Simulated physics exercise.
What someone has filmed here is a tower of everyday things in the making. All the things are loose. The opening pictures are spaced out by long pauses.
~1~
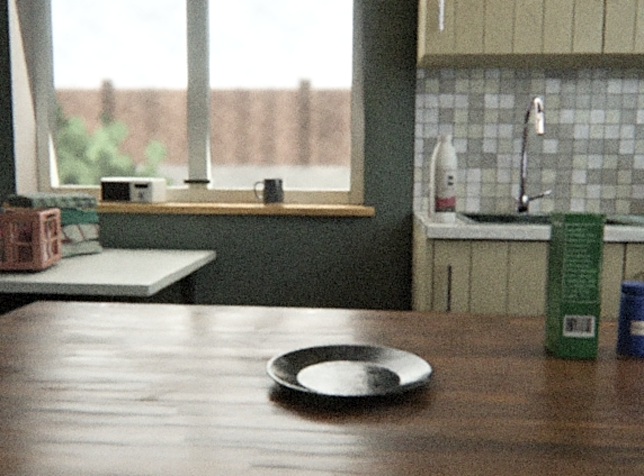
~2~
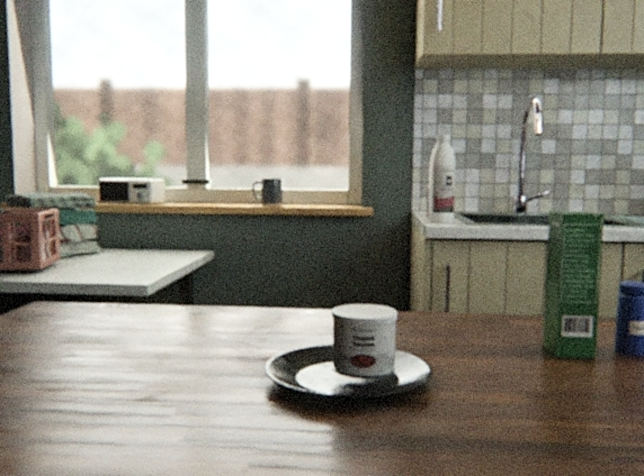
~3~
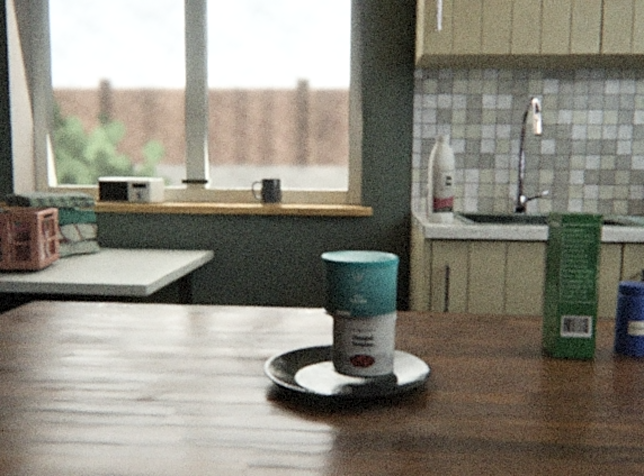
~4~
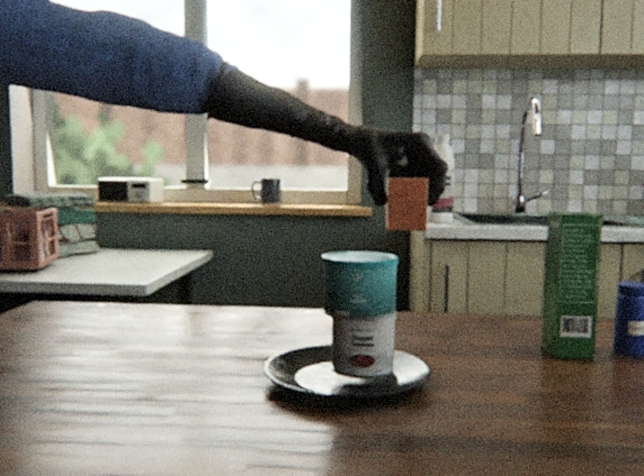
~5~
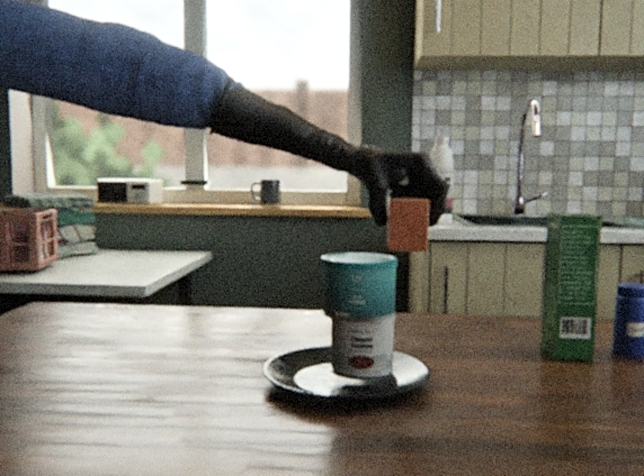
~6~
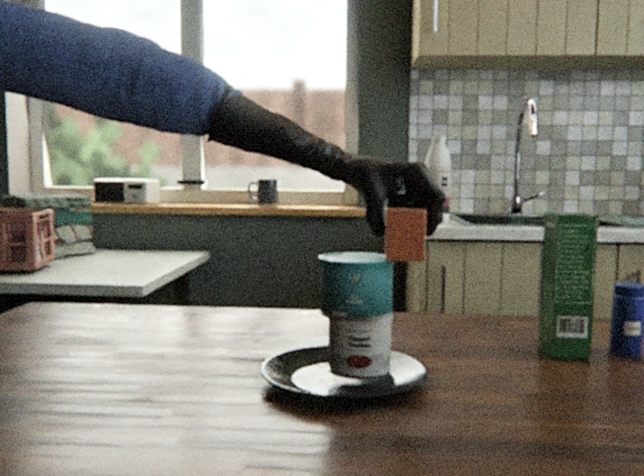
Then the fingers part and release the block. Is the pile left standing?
No, it falls.
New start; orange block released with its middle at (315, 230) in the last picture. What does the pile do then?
What happens next is that it tips over.
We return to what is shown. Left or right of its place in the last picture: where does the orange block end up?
That would be the viewer's right.
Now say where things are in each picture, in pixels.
In the first frame, the last thing is not in view yet.
In the second frame, the last thing is not in view yet; green carton (572, 282).
In the third frame, the last thing is not in view yet; turquoise tub (360, 284).
In the fourth frame, coming down; orange block (406, 203); black plate (347, 373).
In the fifth frame, coming down; orange block (407, 223); blue shaker (631, 320).
In the sixth frame, set down, still held; orange block (404, 233); white tin (359, 341).
Then, 0.30 s later than the last frame, orange block now fallen.
Then, 0.40 s later than the last frame, things are still on the move.
Then, 0.50 s later than the last frame, as before.
Then, 1.00 s later than the last frame, nothing new.
When it is over, fallen, orange block; the other 5 as before. End places, in pixels of the last picture, orange block near (507, 373). The pile comes apart.
